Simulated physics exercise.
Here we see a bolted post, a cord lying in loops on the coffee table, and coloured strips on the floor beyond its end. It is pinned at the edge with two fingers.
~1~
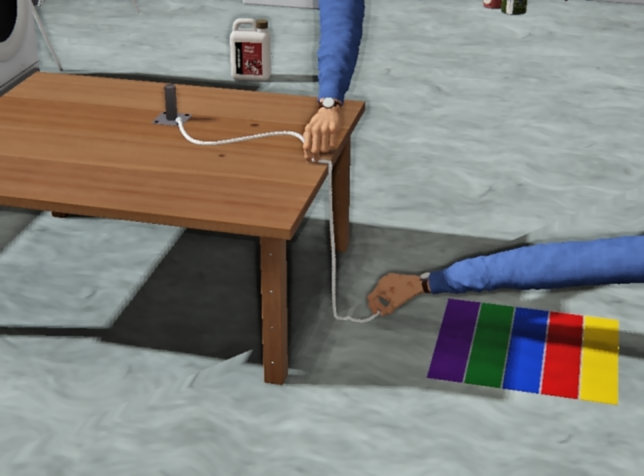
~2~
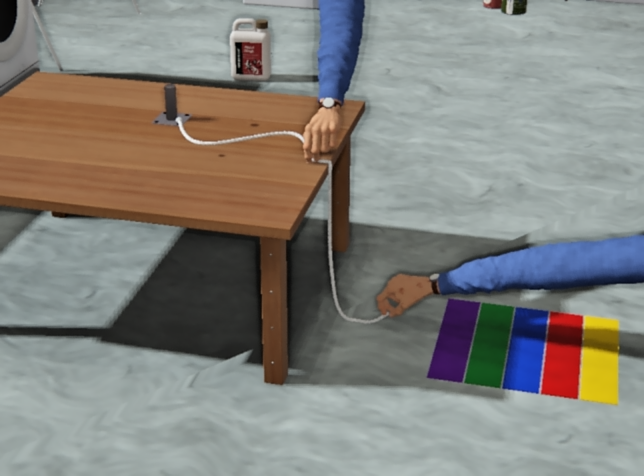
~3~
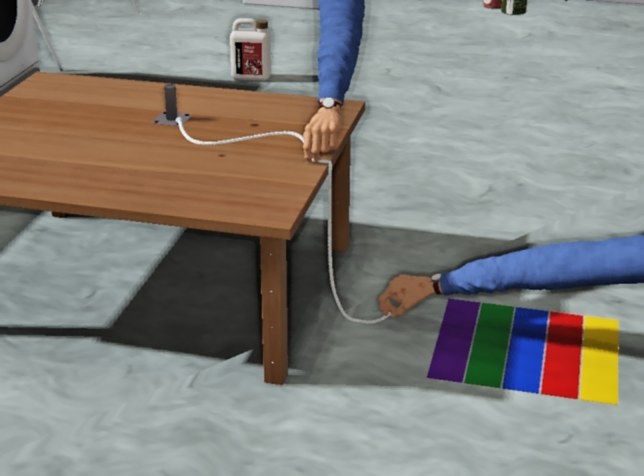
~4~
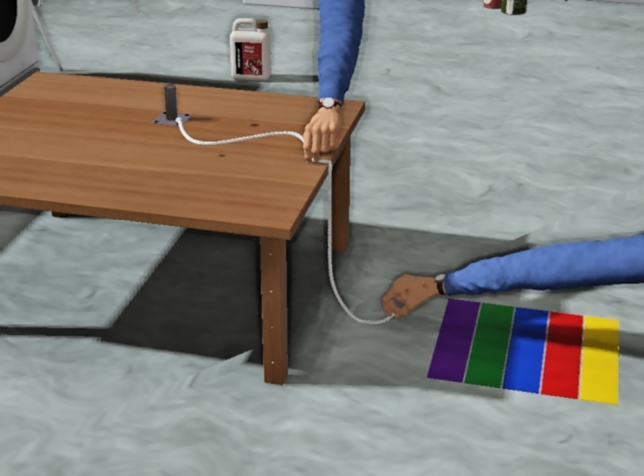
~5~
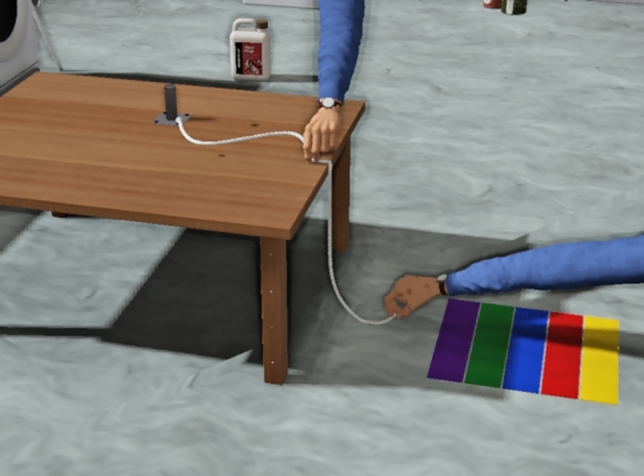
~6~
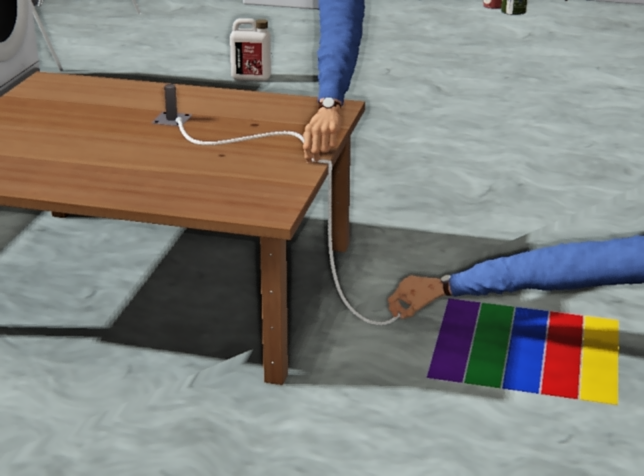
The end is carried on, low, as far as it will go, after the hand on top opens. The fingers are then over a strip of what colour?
A red strip.
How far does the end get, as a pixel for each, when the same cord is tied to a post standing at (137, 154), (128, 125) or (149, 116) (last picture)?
Going through the tries, you get (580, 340), then (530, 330), then (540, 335).
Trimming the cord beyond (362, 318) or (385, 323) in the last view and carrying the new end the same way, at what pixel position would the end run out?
(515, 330) and (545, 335).
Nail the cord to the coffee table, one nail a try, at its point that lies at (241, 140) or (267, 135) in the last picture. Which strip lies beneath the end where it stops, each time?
Blue; blue.
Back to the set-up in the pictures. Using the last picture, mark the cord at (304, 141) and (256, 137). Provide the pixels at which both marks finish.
First near (339, 160), second near (286, 144).
Soon after, end near (518, 330); over blue.
After that, end near (553, 335); over red.
At the stop, end near (574, 338); over red. It gets as far as the red strip.
